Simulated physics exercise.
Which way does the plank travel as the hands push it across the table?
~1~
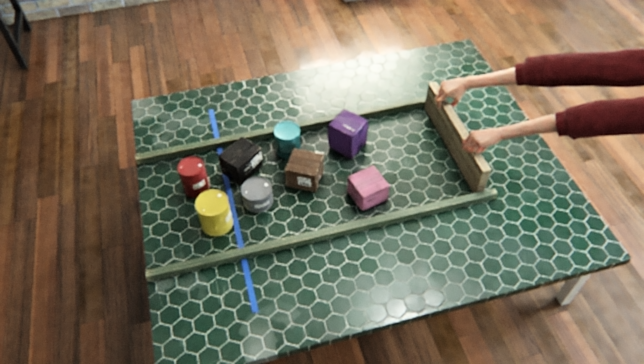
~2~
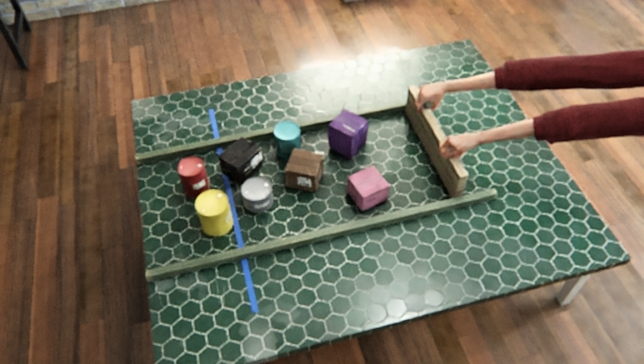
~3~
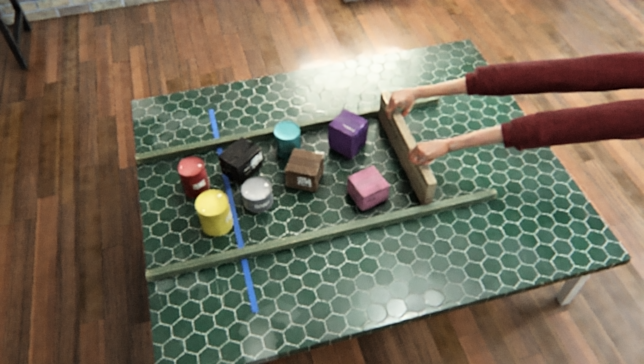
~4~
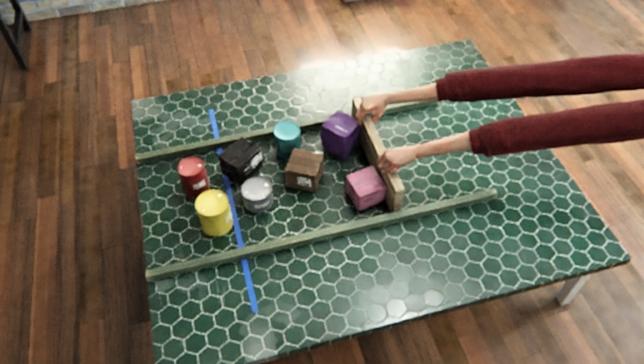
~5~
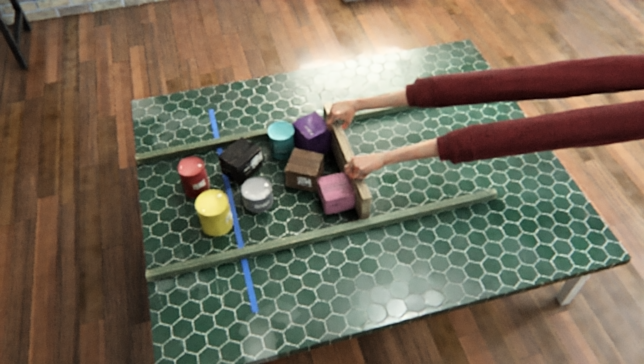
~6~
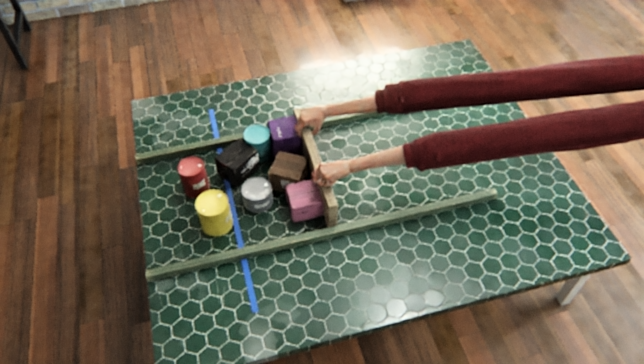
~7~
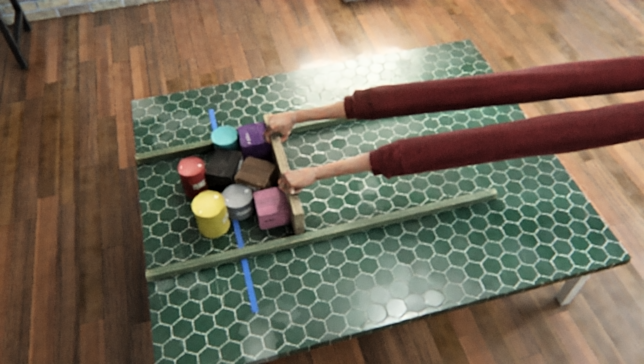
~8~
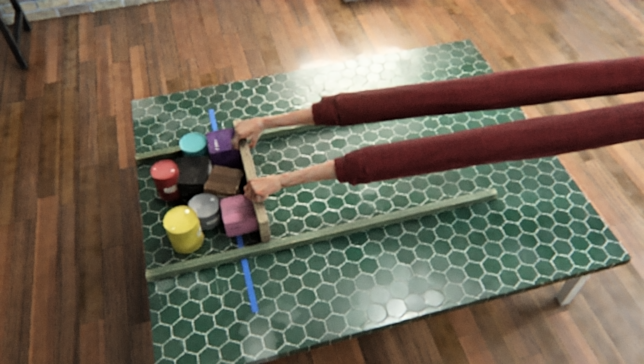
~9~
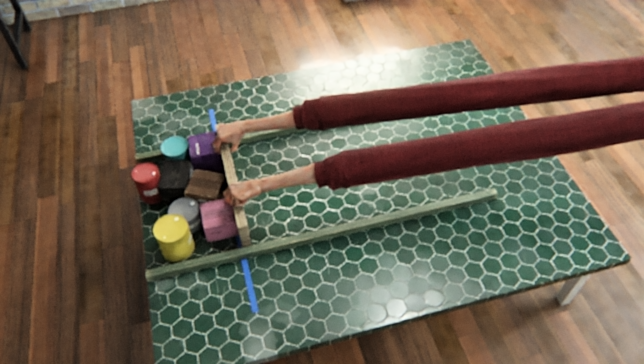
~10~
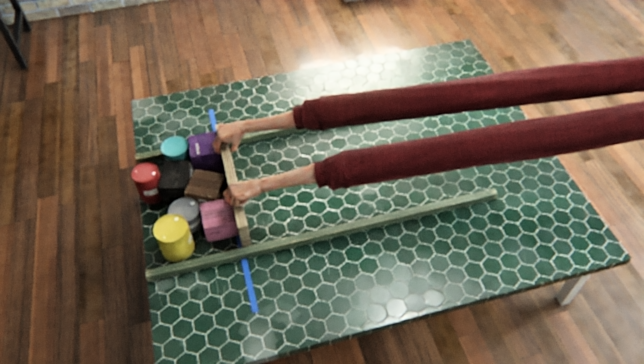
The plank moves to the left, driving the boxes and cans along in front of it.
